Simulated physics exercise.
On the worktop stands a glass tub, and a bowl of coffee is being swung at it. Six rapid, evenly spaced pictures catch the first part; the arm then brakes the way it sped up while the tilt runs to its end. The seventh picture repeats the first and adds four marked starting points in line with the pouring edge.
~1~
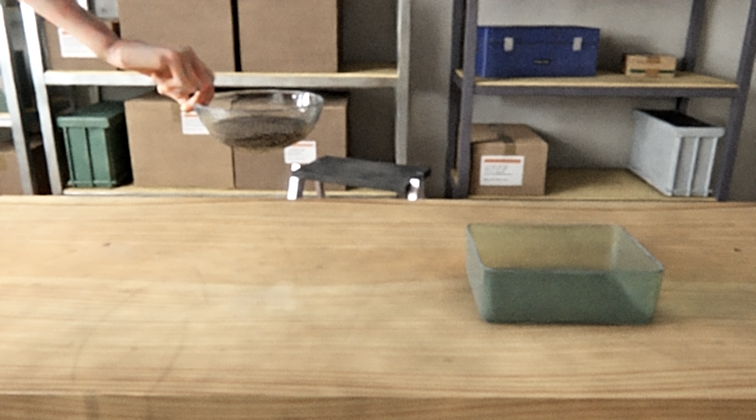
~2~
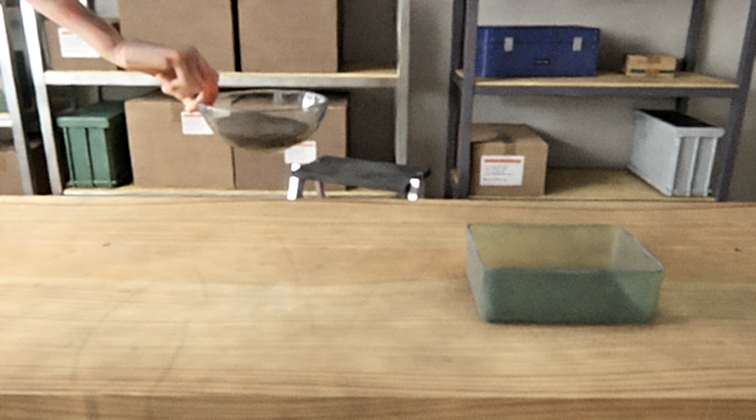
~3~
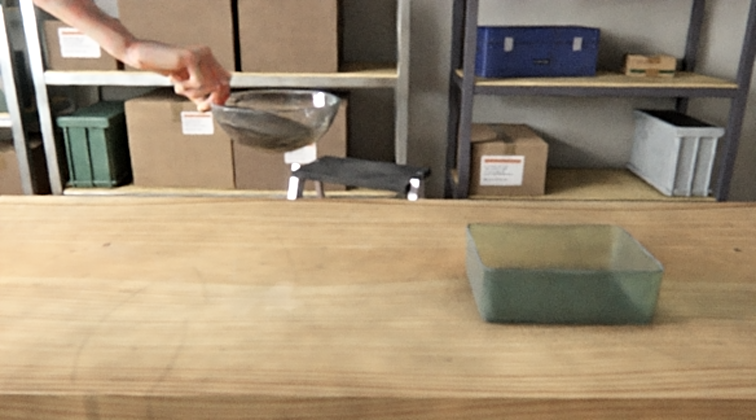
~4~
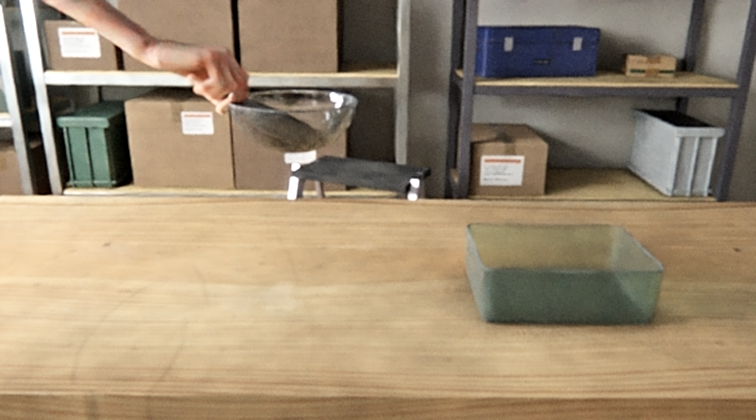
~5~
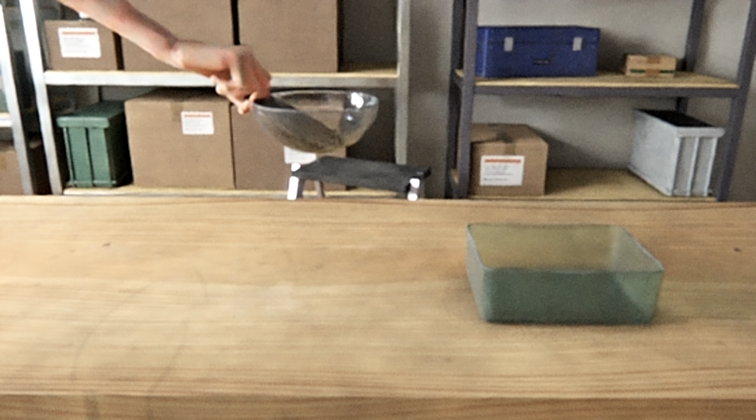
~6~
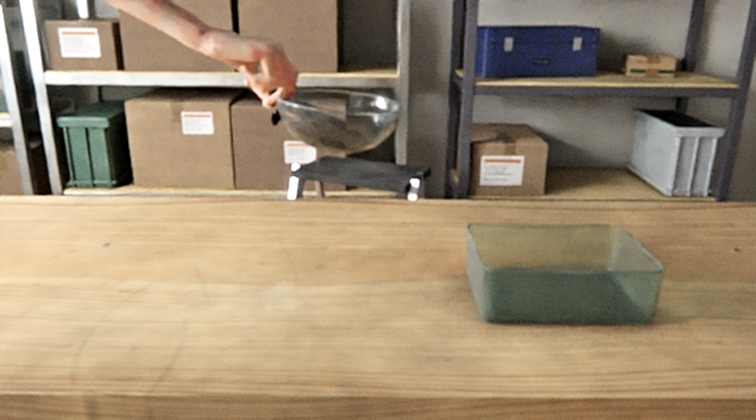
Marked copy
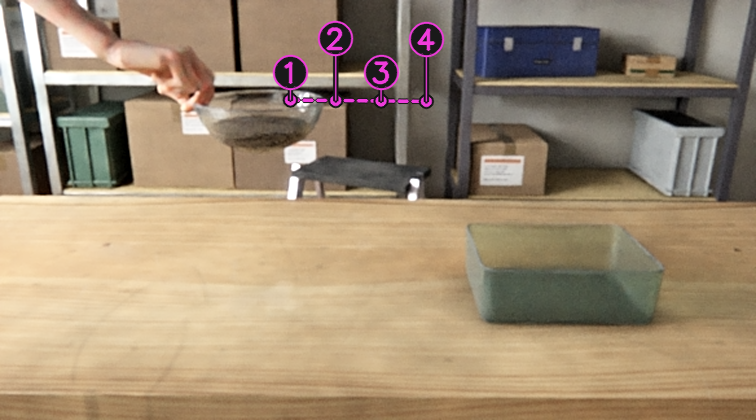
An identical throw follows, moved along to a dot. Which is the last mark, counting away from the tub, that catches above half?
Place 1.
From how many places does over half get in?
All of the four.
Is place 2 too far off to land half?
No, not at all.
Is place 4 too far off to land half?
No, not at all.
On the marked copy, 1 at (290, 100); 2 at (335, 100); 3 at (381, 100); 4 at (426, 101).
With 1, about 66 % lands in the tub, 26 % falls short and 8 % goes beside or beyond.
With 2, about 79 % lands in the tub, 9 % falls short and 12 % goes beside or beyond.
With 3, about 88 % lands in the tub, 7 % falls short and 5 % goes beside or beyond.
With 4, about 63 % lands in the tub, 6 % falls short and 31 % goes beside or beyond.
